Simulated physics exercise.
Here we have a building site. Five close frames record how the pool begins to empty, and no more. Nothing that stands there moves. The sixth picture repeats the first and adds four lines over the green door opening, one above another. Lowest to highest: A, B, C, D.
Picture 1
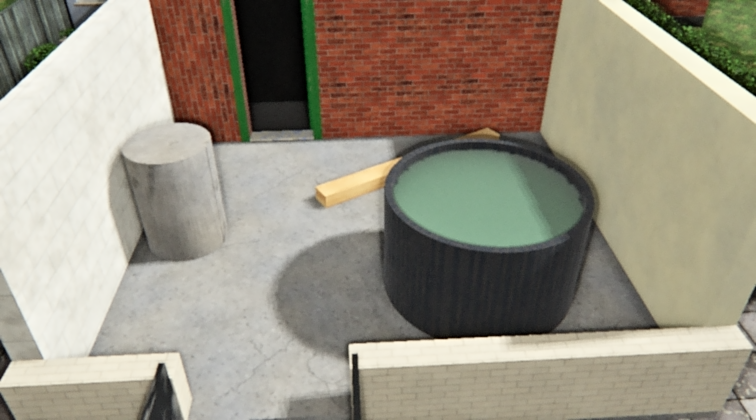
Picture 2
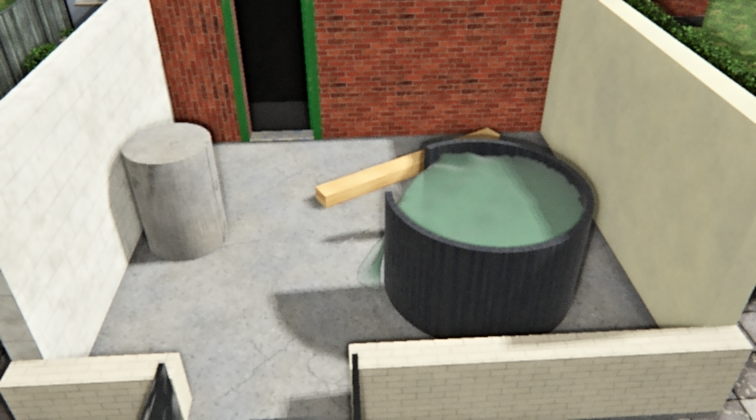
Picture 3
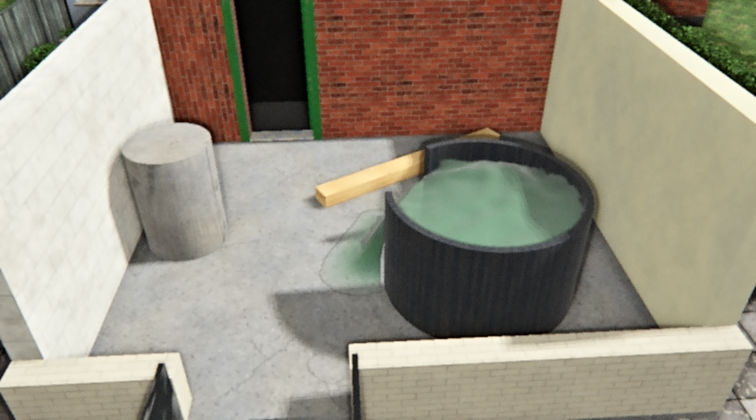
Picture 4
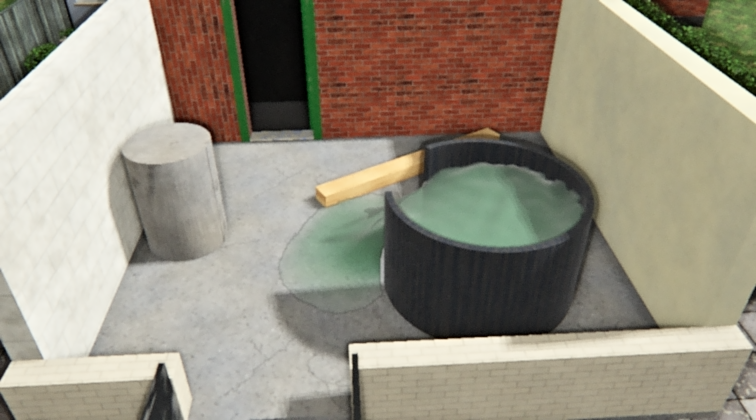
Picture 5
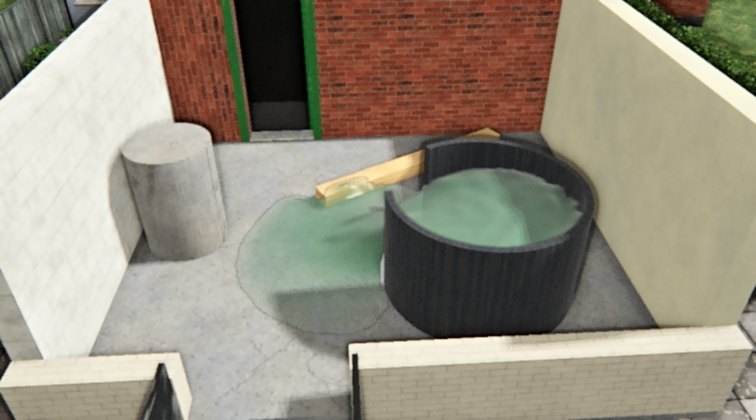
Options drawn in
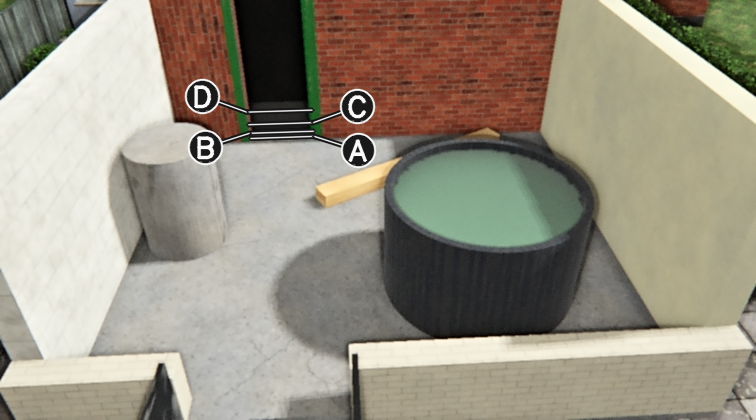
Green water in a round black pool churned as a gap appeared in its left side, then poured out and spread leftward across the grey ground, reaching the wooden beam lying behind.
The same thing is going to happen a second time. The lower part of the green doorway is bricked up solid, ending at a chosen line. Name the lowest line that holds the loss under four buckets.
I would pick line C.
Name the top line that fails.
B.
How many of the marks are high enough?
Two.
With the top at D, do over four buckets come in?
No, not at all.
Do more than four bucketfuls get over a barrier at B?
Yes.
In white, A at (282, 137); B at (281, 132); C at (280, 123); D at (279, 111); from the bottom up A, B, C, D.
If A is chosen, dozens of bucketfuls pour in.
If B is chosen, about 14 bucketfuls get in.
If C is chosen, a splash gets over, under a bucket.
If D is chosen, nothing gets over.
